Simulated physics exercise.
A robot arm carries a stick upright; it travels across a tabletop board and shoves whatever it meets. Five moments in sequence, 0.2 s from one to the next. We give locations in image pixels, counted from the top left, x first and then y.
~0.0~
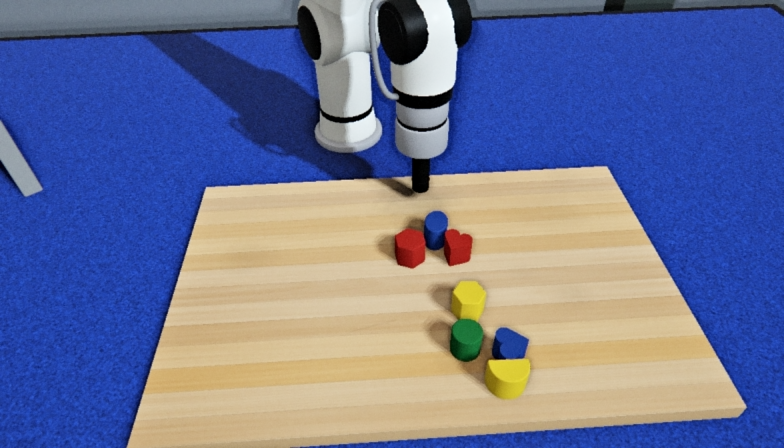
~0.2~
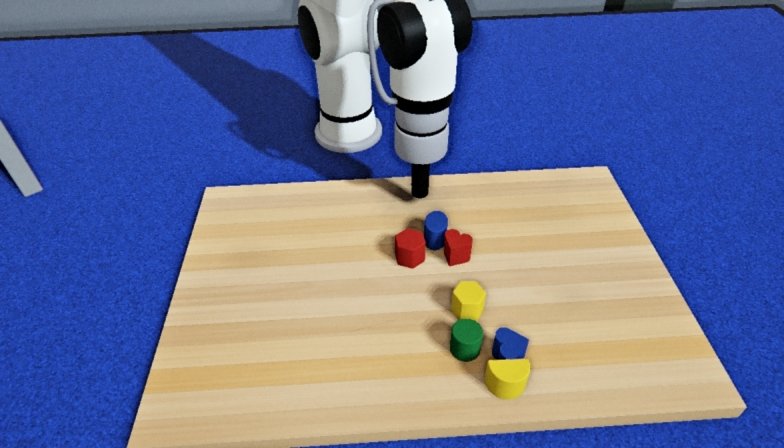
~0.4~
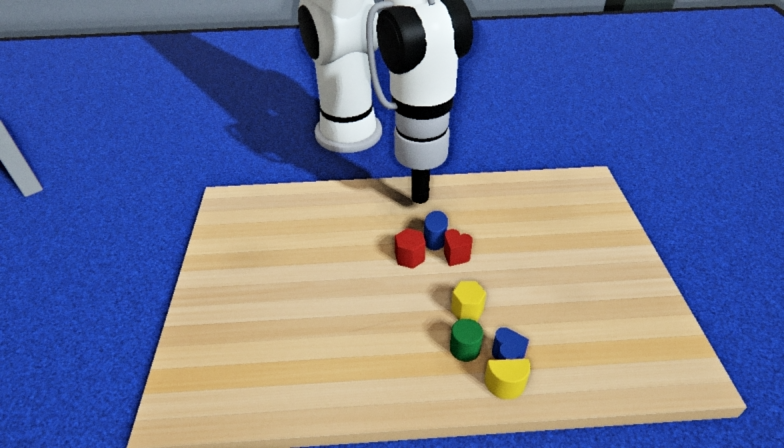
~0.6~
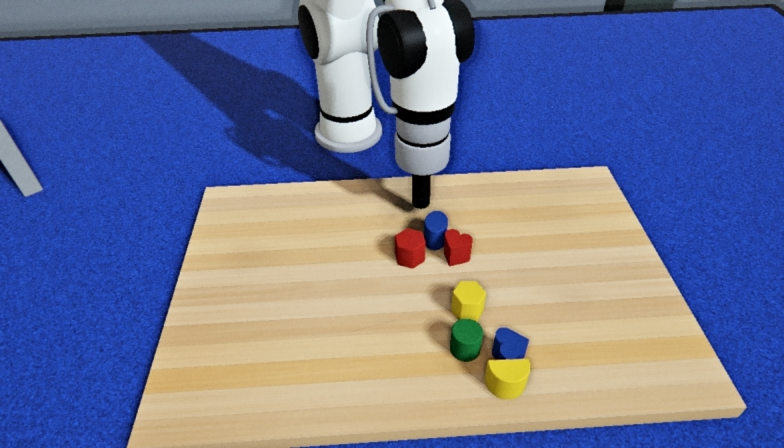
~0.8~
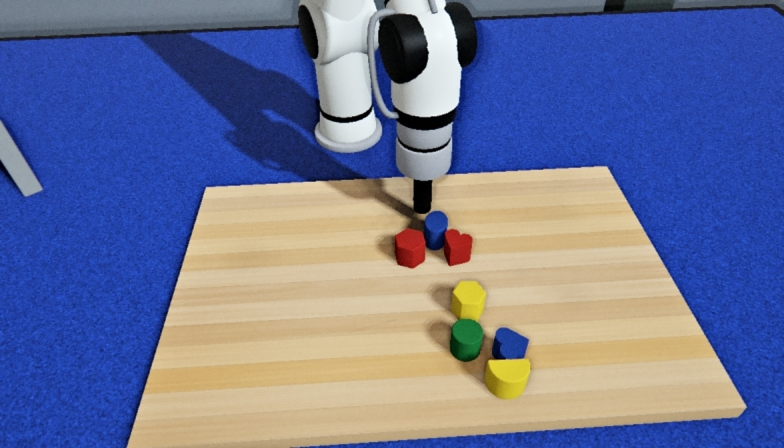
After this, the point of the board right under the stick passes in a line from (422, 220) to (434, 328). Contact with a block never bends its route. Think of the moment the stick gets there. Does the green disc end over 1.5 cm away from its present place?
No
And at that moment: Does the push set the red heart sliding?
Final answer: Yes.
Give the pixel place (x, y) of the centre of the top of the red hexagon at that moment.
When the path ends, it will be at (405, 249).
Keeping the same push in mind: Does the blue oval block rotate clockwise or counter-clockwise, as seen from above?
Top view: Counterclockwise.
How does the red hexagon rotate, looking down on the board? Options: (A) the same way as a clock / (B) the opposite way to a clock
My answer is option A.
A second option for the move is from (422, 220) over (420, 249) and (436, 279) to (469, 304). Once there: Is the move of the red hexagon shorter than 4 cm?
Yes, it checks out.
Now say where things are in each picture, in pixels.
The first frame shows tip of the stick at (420, 188), middles of tops, red hexagon at (410, 239), blue oval block at (436, 220), red heart at (458, 238), green disc at (467, 330).
The second frame shows stick at (420, 194), nothing pushed.
The third frame shows stick at (420, 199), nothing pushed.
The fourth frame shows stick at (421, 204), nothing pushed.
The fifth frame shows stick at (422, 209), red hexagon at (410, 239), blue oval block at (436, 220), red heart at (458, 238), green disc at (467, 330).
The first path, step by step. One third of the way, stick at (428, 241); red hexagon at (407, 243), turned 25° clockwise; blue oval block at (450, 240), turned 20° anticlockwise; red heart at (476, 251), turned 15° anticlockwise.
Two thirds of the way, stick at (432, 276); red hexagon at (405, 249), turned 65° clockwise; blue oval block at (451, 241), turned 25° anticlockwise; red heart at (478, 251), turned 15° anticlockwise.
At the end, stick at (435, 317); red hexagon at (405, 249), turned 65° clockwise; blue oval block at (451, 241), turned 25° anticlockwise; red heart at (478, 251), turned 15° anticlockwise; green disc unmoved.
